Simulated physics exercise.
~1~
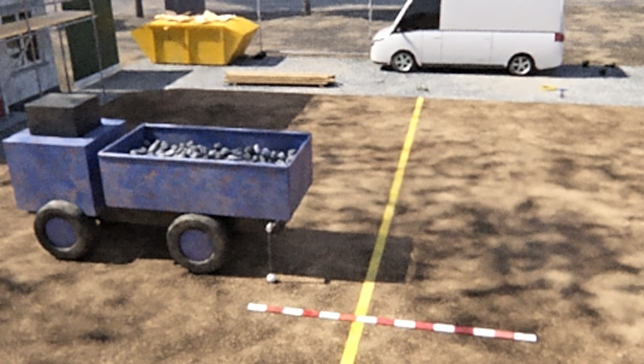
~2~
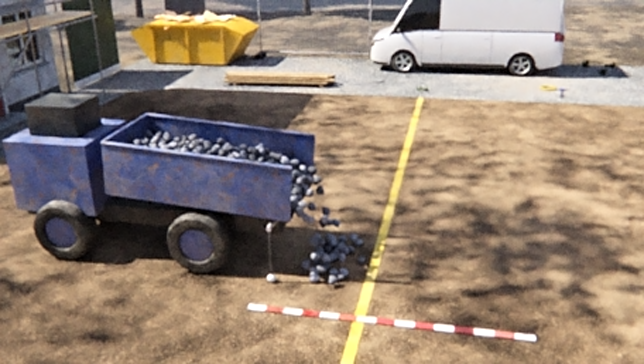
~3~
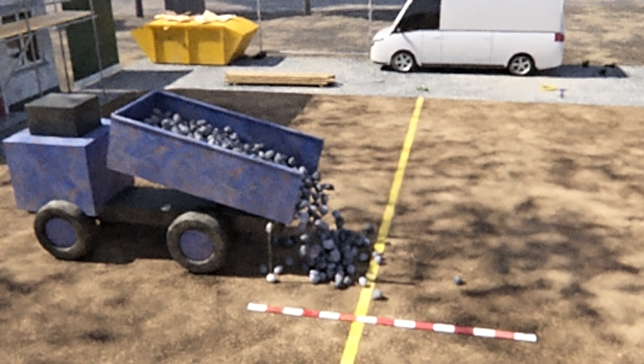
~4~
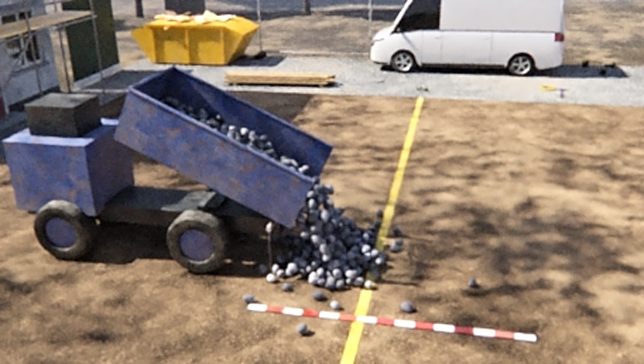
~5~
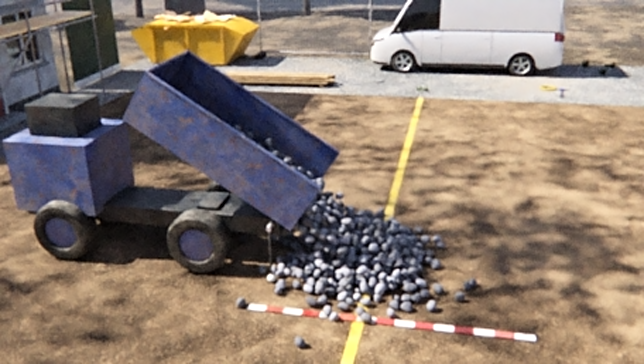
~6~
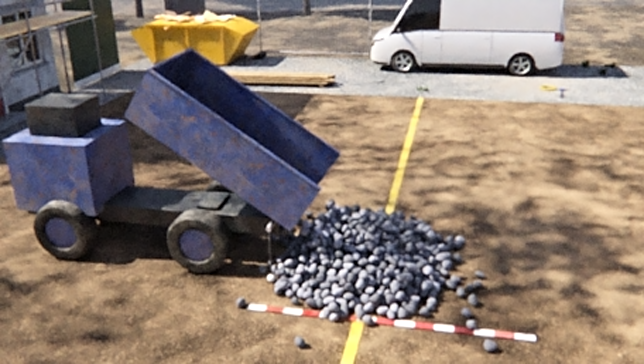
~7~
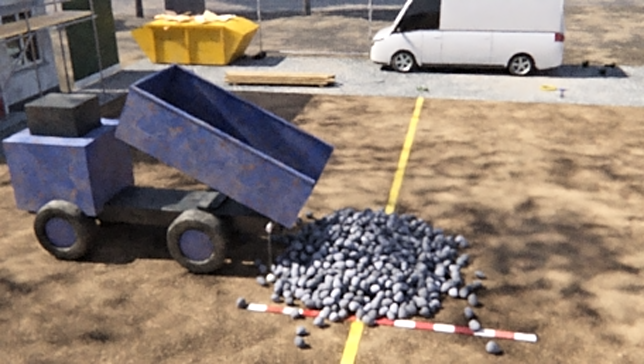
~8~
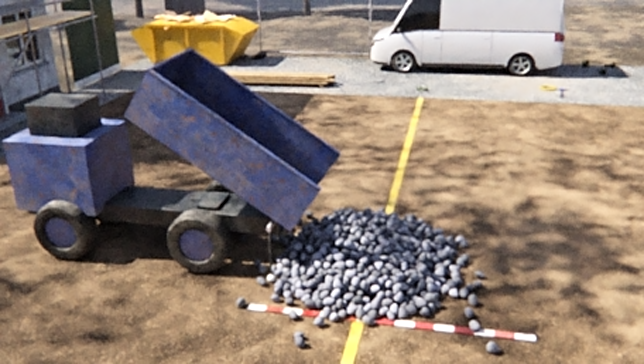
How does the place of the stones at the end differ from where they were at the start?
At the start the stones lie inside the truck's level skip, left of the yellow line. At the end they lie on the ground behind the truck, lower and farther right, in a heap that spreads across the line.
